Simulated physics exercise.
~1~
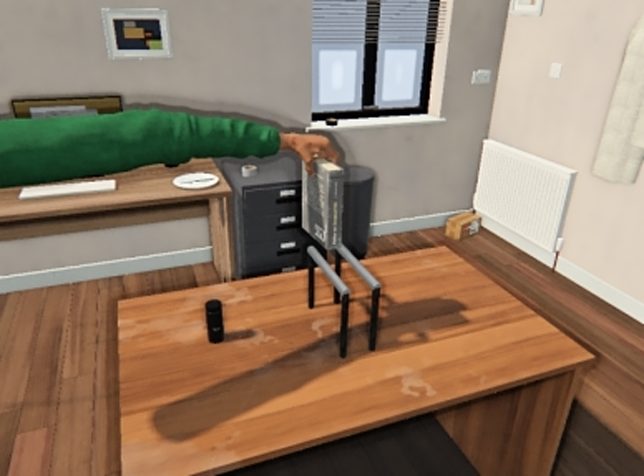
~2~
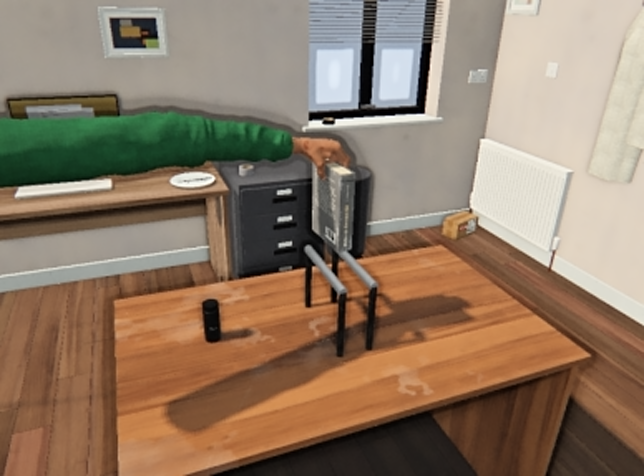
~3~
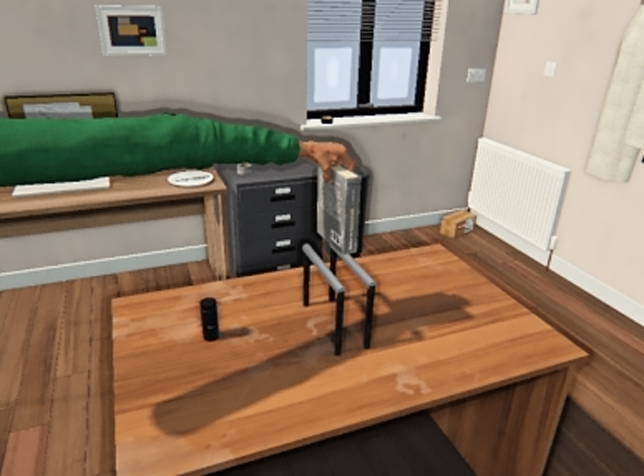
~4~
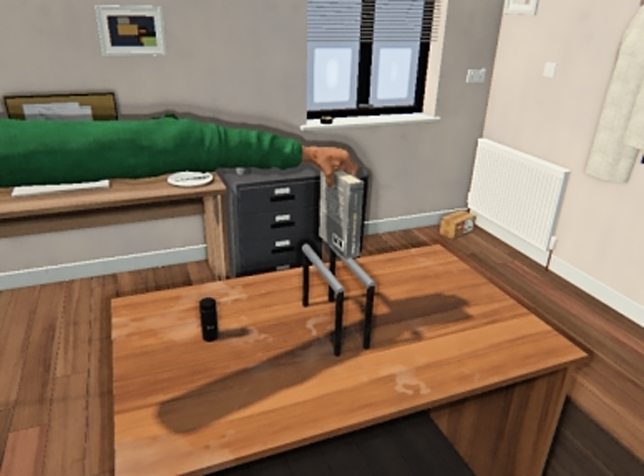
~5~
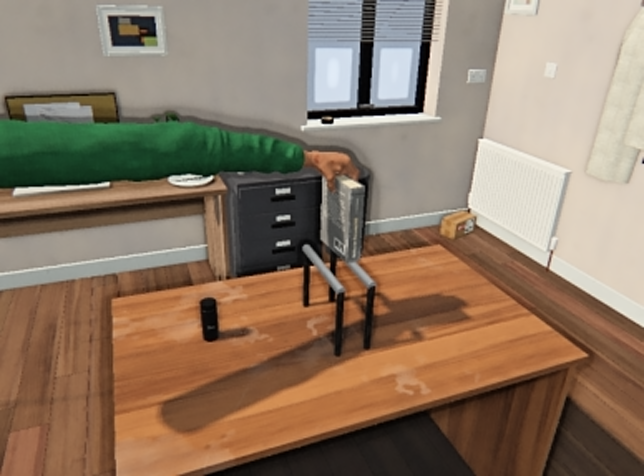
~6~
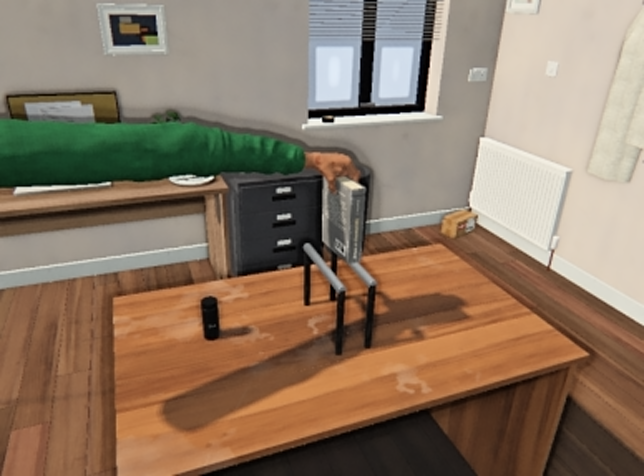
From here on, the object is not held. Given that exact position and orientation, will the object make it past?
Yes, basically it winds up on the table.
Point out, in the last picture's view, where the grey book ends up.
The object finishes roughly at pixel (331, 296).
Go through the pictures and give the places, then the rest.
Being brought over the gap; grey book (321, 200); black shaker (215, 322), in the first picture.
Being brought over the gap; grey book (332, 203); black shaker (212, 321), in the second picture.
Being brought over the gap; grey book (338, 206); black shaker (210, 320), in the third picture.
Being brought over the gap; grey book (340, 211); black shaker (209, 320), in the fourth picture.
Being brought over the gap; grey book (341, 215); black shaker (210, 320), in the fifth picture.
Held still over the gap; grey book (342, 216); black shaker (211, 319), in the sixth picture.
Then, 0.20 s later than the last frame, grey book moved a little near (341, 233).
Then, 0.30 s later than the last frame, grey book tilted by 8° near (336, 278).
Then, 0.50 s later than the last frame, grey book tilted by 15° near (329, 296).
When it is over, moved from the start, grey book; black shaker as before. End places, in pixels of the last picture, grey book near (331, 296). The book drops through.
